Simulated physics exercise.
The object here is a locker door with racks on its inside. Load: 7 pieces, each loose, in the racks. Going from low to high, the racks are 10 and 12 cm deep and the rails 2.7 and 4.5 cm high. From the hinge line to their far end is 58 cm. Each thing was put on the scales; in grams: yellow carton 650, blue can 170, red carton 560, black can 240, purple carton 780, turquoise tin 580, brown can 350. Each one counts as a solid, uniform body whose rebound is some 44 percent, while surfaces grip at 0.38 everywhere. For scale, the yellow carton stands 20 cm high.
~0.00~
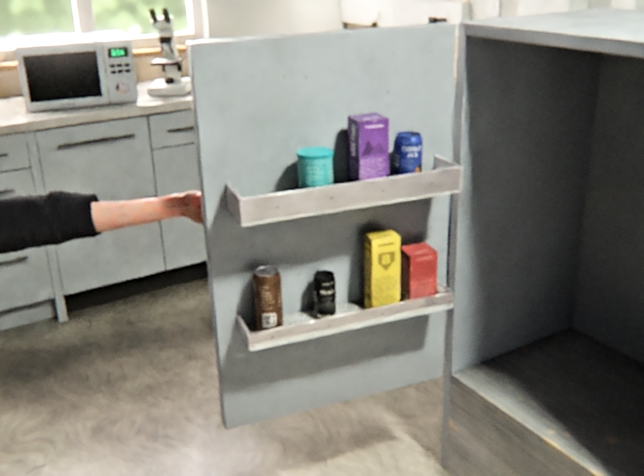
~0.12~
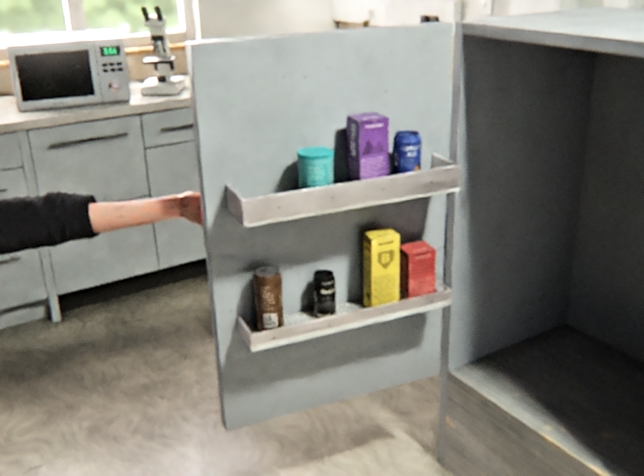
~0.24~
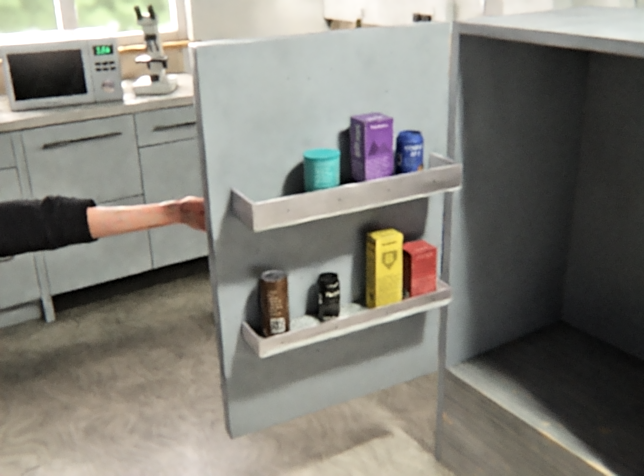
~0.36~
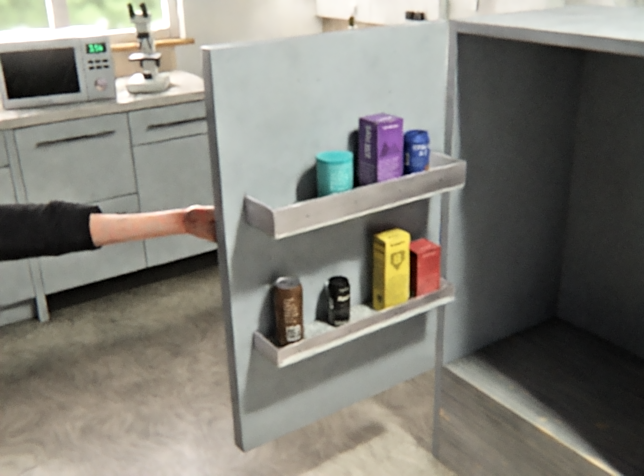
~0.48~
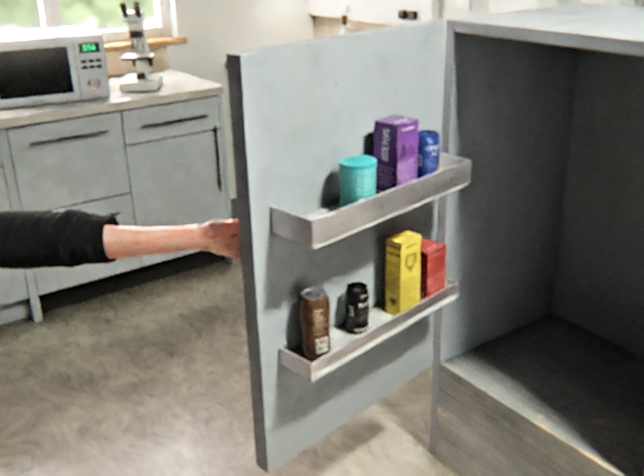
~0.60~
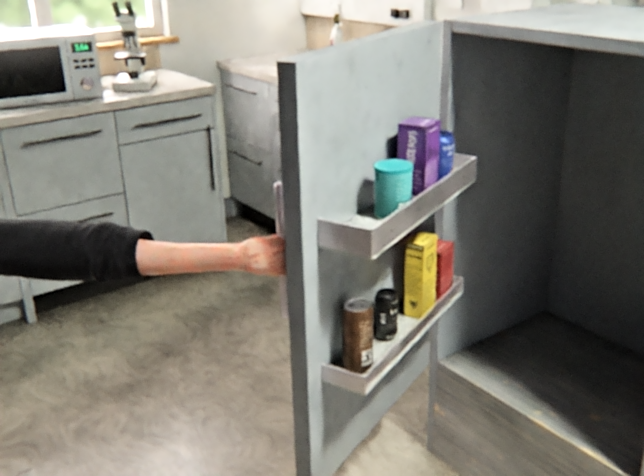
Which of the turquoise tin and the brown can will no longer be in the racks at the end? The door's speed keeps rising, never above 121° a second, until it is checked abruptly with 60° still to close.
Outcome: The turquoise tin is still there; the brown can is gone.
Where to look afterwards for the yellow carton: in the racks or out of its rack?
When everything stops, the yellow carton is out of bounds.
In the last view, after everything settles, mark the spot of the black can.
Near (413, 319).
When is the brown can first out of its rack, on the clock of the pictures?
Near 0.9 s on the clock.
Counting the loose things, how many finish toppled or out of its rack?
The count comes out at 2.
After 1.20 s, door 60° open; yellow carton and brown can now out of its rack; black can 7° off upright.
After 1.50 s, door 60° open; black can 4° off upright.
In the end (2.2 s), out of its rack, yellow carton and brown can; the other 5 under 5 cm from the start. In the last view, turquoise tin near (417, 192).
